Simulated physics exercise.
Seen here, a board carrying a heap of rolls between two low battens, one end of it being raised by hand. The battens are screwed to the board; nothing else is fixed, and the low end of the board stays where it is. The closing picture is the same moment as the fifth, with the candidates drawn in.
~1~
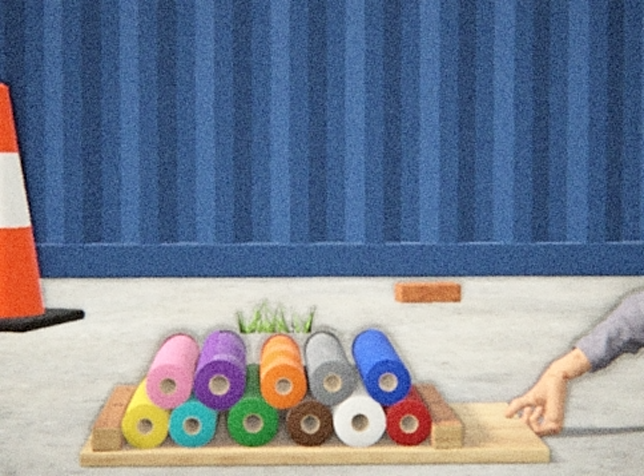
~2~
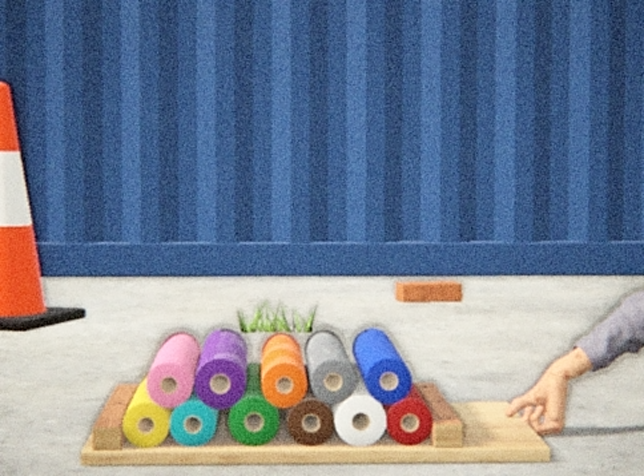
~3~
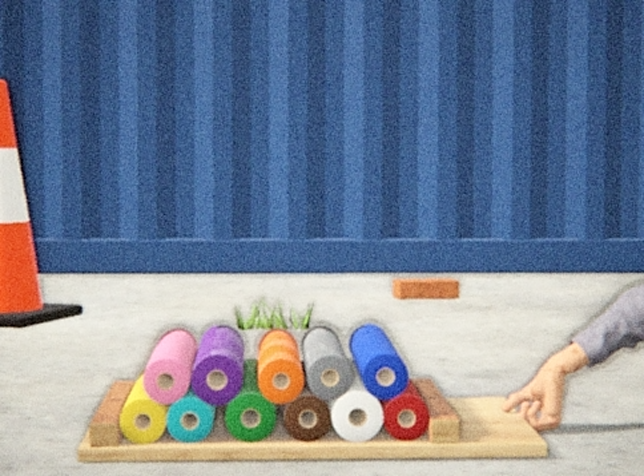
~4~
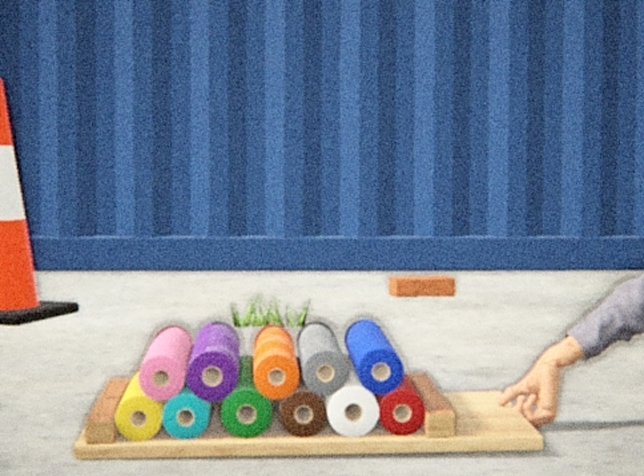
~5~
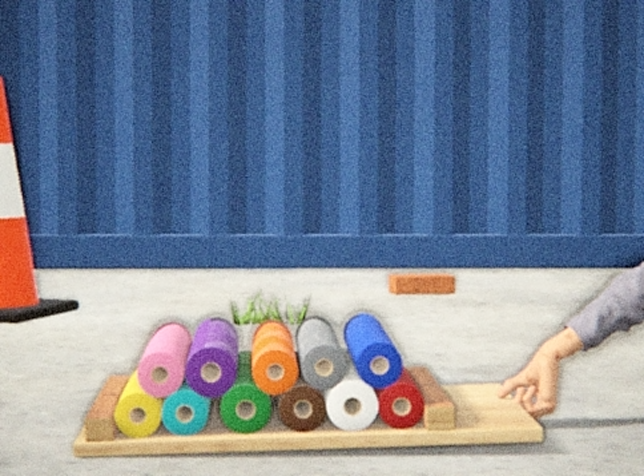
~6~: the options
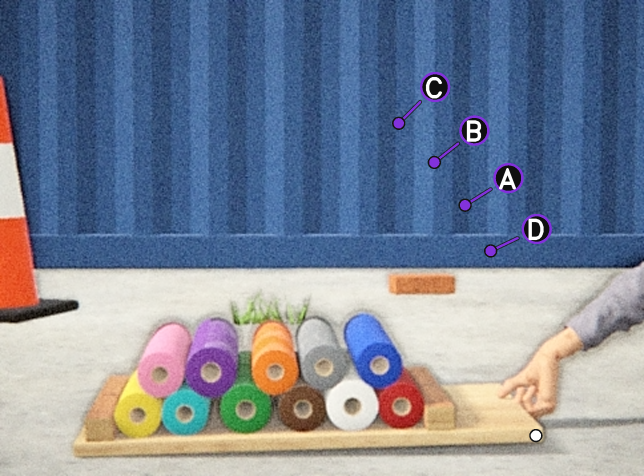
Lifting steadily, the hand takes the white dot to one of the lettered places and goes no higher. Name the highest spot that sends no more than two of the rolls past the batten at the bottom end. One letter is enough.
The last mark within the limit is D.
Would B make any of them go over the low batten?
At B: Yes.
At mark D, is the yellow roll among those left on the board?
Yes, with D.
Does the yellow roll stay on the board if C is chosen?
The yellow roll: Yes.
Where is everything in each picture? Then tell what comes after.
The first frame shows orange roll (283, 386); blue roll (388, 382); pink roll (168, 386).
The second frame shows pink roll (169, 385); purple roll (220, 383).
The third frame shows board (309, 416); white roll (358, 417); red roll (406, 418); brown roll (308, 419).
The fourth frame shows board (305, 411); yellow roll (139, 418); turquoise roll (185, 417).
The fifth frame shows board (305, 407); yellow roll (138, 415); turquoise roll (185, 414).
On the marked copy, A at (465, 205); B at (435, 162); C at (399, 123); D at (491, 251); the white dot at (536, 436).
With D. Early on, board at 16°.
Further on, board at 26°.
At the end, board at 26°, two over the low batten (pink, purple).
As for the rest, A four over the low batten (orange, pink, purple, grey); B five over the low batten; C five over the low batten.
